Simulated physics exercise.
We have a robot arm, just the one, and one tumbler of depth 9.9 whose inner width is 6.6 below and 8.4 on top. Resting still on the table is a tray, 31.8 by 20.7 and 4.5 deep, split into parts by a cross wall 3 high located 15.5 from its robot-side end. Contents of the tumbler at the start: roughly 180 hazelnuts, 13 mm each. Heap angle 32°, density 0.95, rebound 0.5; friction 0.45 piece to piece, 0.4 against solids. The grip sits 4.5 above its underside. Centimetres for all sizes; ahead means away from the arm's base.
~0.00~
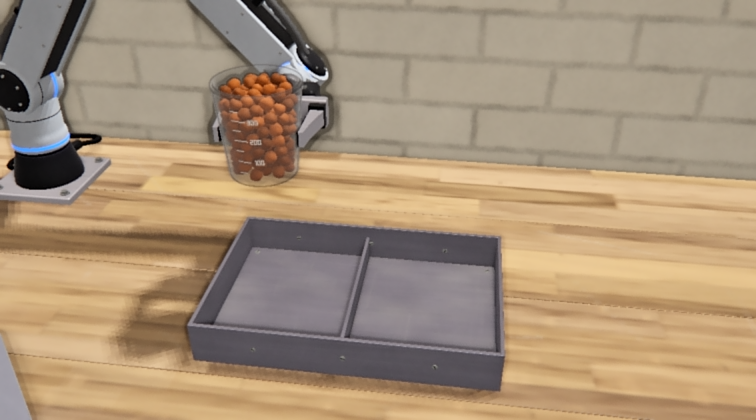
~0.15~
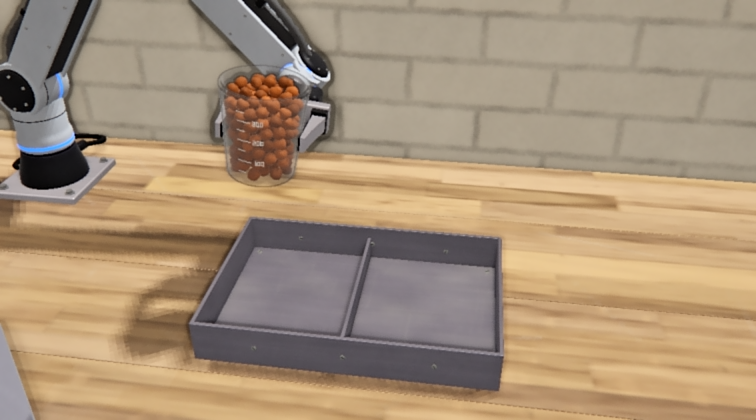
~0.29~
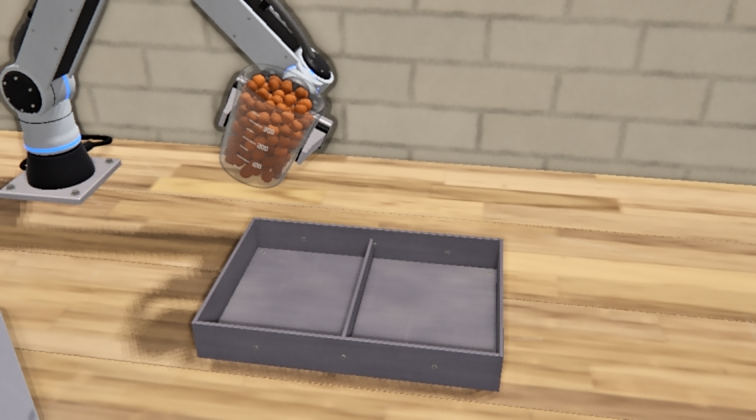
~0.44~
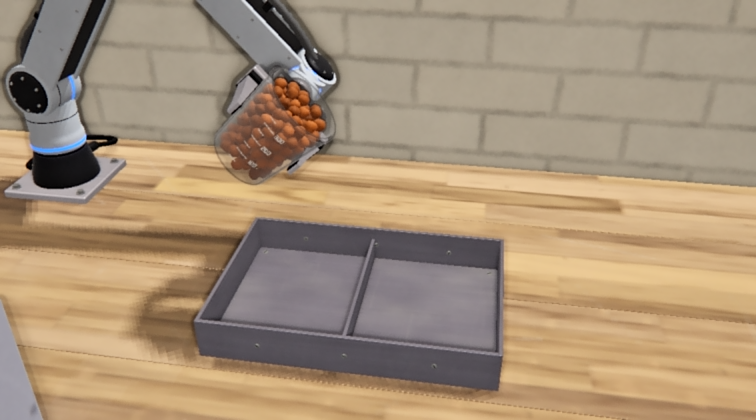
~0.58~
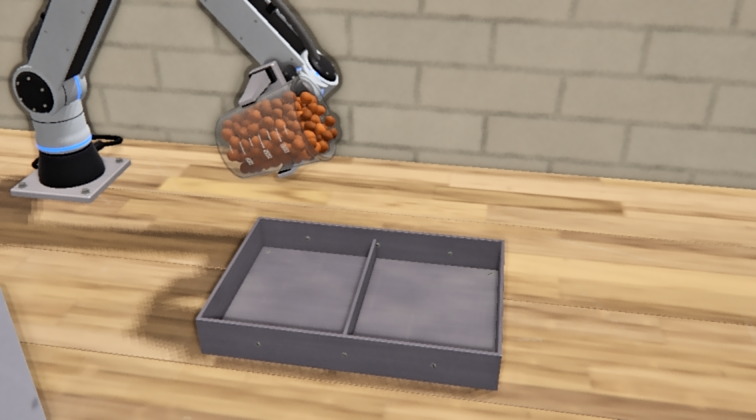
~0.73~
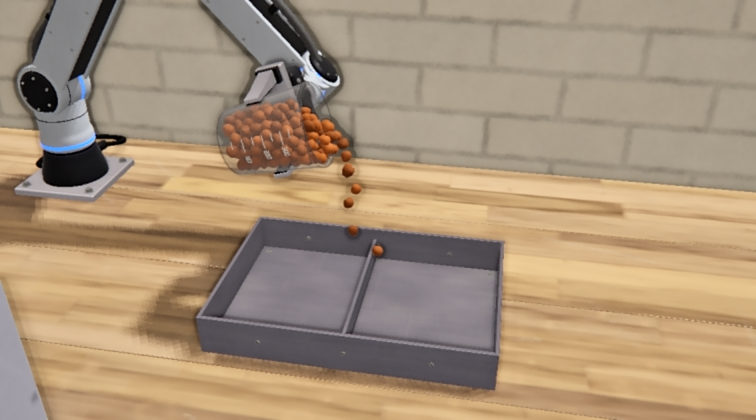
The footage shows a robot arm holding a clear tumbler of round, orange-brown hazelnuts near a divided gray tray on a wooden table. The arm tilts the tumbler rightward until several nuts tumble out toward the tray's divider.
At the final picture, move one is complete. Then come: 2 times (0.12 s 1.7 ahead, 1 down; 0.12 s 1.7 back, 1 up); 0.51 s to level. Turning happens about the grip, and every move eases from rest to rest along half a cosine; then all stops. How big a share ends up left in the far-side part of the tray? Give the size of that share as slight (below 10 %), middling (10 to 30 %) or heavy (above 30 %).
Middling.
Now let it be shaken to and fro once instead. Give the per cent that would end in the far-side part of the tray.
15 %.
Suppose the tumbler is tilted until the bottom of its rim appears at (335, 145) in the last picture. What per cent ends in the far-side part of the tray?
Close to 5 in a hundred.
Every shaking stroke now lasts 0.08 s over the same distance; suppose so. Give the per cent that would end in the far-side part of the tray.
25 %.
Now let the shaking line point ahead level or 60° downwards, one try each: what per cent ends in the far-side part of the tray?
About 30 and 15 per cent.
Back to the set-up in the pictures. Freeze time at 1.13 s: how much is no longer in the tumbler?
So far around 15 % is out.
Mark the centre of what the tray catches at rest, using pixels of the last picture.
Near (420, 305).
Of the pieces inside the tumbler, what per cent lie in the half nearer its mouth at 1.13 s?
Close to 50 in a hundred.
After 1.13 s, tilted 73° forward, highest piece 24 above the table; 147 in the tumbler, 21 in the far-side part, 4 in the robot-side part, 4 in flight or on a rim.
After 1.52 s, tilted 24° forward, highest piece 27 above the table; 138 in the tumbler, 30 in the far-side part, 8 in the robot-side part.
After 1.92 s, level, highest piece 27 above the table; 138 in the tumbler, 30 in the far-side part, 8 in the robot-side part.
After 2.97 s, level, highest piece 27 above the table; 138 in the tumbler, 30 in the far-side part, 8 in the robot-side part.
At rest, 138 in the tumbler, 30 in the far-side part, 8 in the robot-side part. That is 17 % in the far-side part of the tray.
